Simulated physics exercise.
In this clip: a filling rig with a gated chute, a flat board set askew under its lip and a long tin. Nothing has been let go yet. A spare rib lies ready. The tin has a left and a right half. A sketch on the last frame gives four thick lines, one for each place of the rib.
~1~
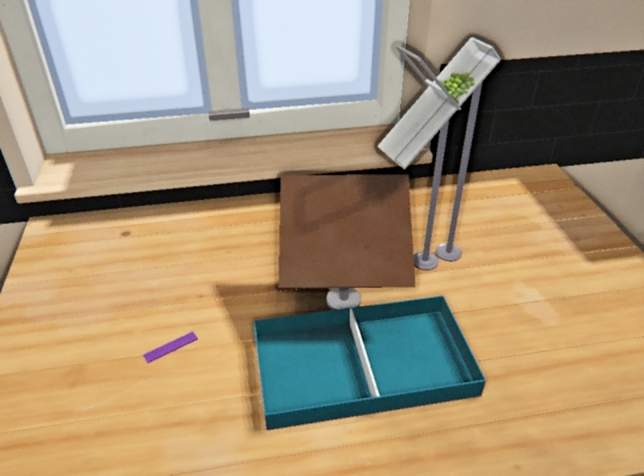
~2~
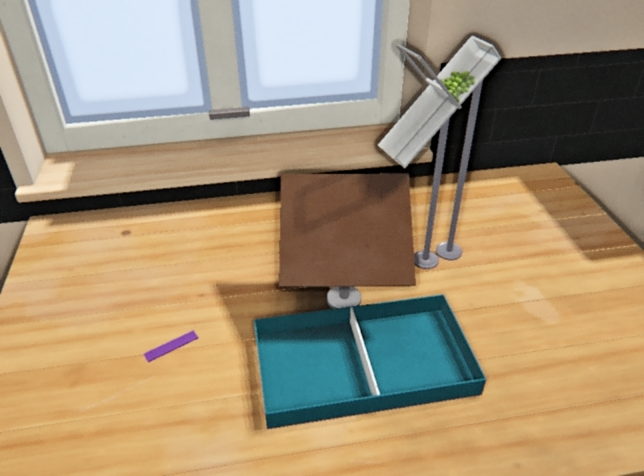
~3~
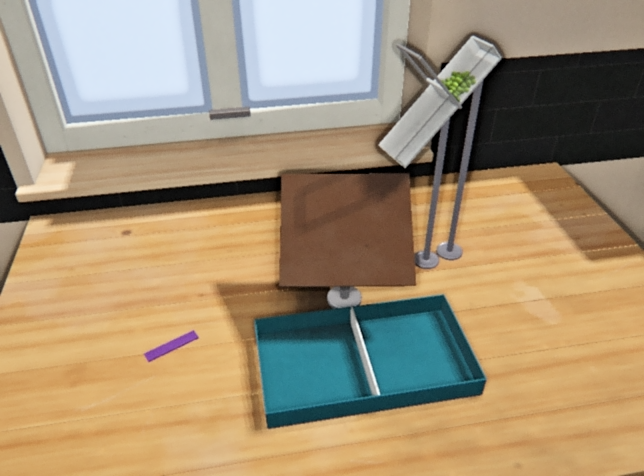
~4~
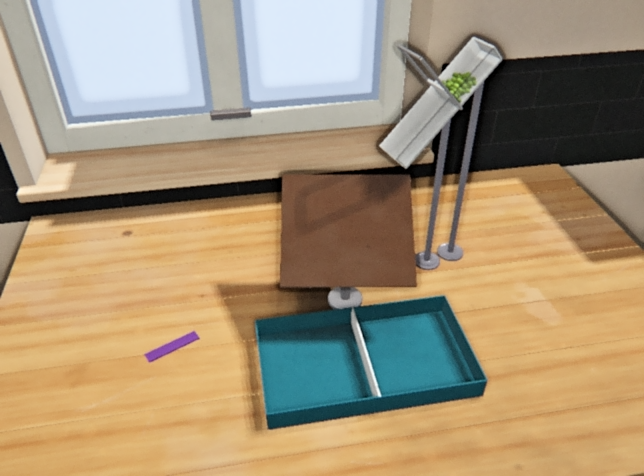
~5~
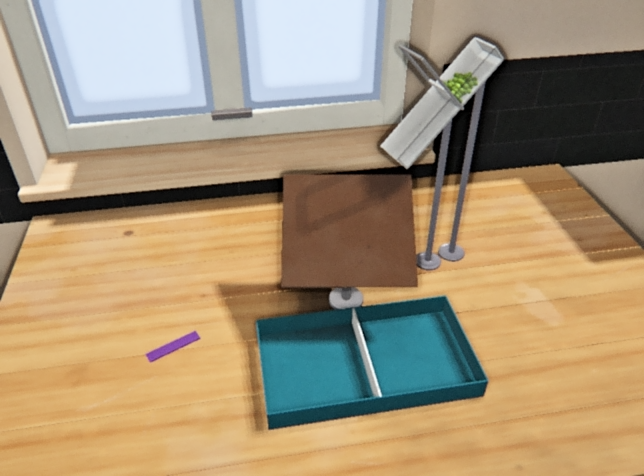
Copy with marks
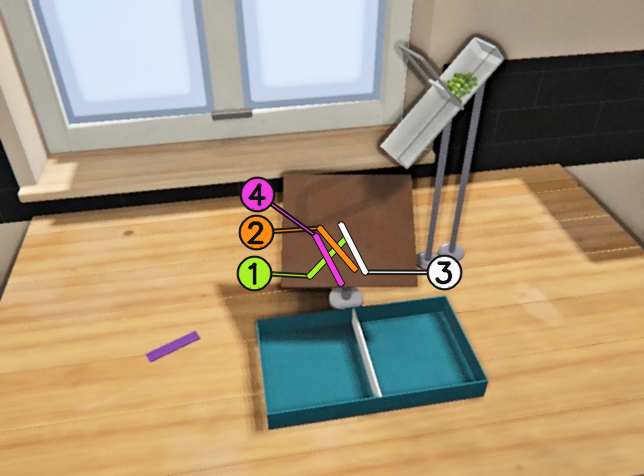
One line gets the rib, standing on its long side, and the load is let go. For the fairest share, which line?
Choose 4.
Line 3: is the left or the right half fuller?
More lands on the right.
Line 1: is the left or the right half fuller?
More lands on the left.
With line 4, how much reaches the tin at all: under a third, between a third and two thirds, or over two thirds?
Over two thirds.
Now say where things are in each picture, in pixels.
Load behind the gate (454, 86), dried peas; lip of the chute (396, 162), sloping fairly steeply, in the first picture.
Middle of the board (346, 228), tilted fairly steeply; middle of its low edge (347, 286); of its high edge (345, 174), in the second picture.
Front corners of the tin (266, 413) and (486, 379); front end of its middle wall (379, 396); gate still shut (437, 86), in the third picture.
Middle of the load (456, 85); lip (398, 162), in the fourth picture.
Middle of the load (457, 86); lip (399, 162), in the fifth picture.
On the marked copy, line 1 from (347, 237) to (309, 276); line 2 from (319, 228) to (354, 269); line 3 from (341, 224) to (365, 272); line 4 from (316, 236) to (341, 283).
With 1, of what is caught, the larger part in the left half, about a tenth in the right.
With 2, of what is caught, about a tenth in the left half, the larger part in the right.
With 3, of what is caught, about a tenth in the left half, the larger part in the right.
With 4, of what is caught, roughly half in the left half, roughly half in the right.
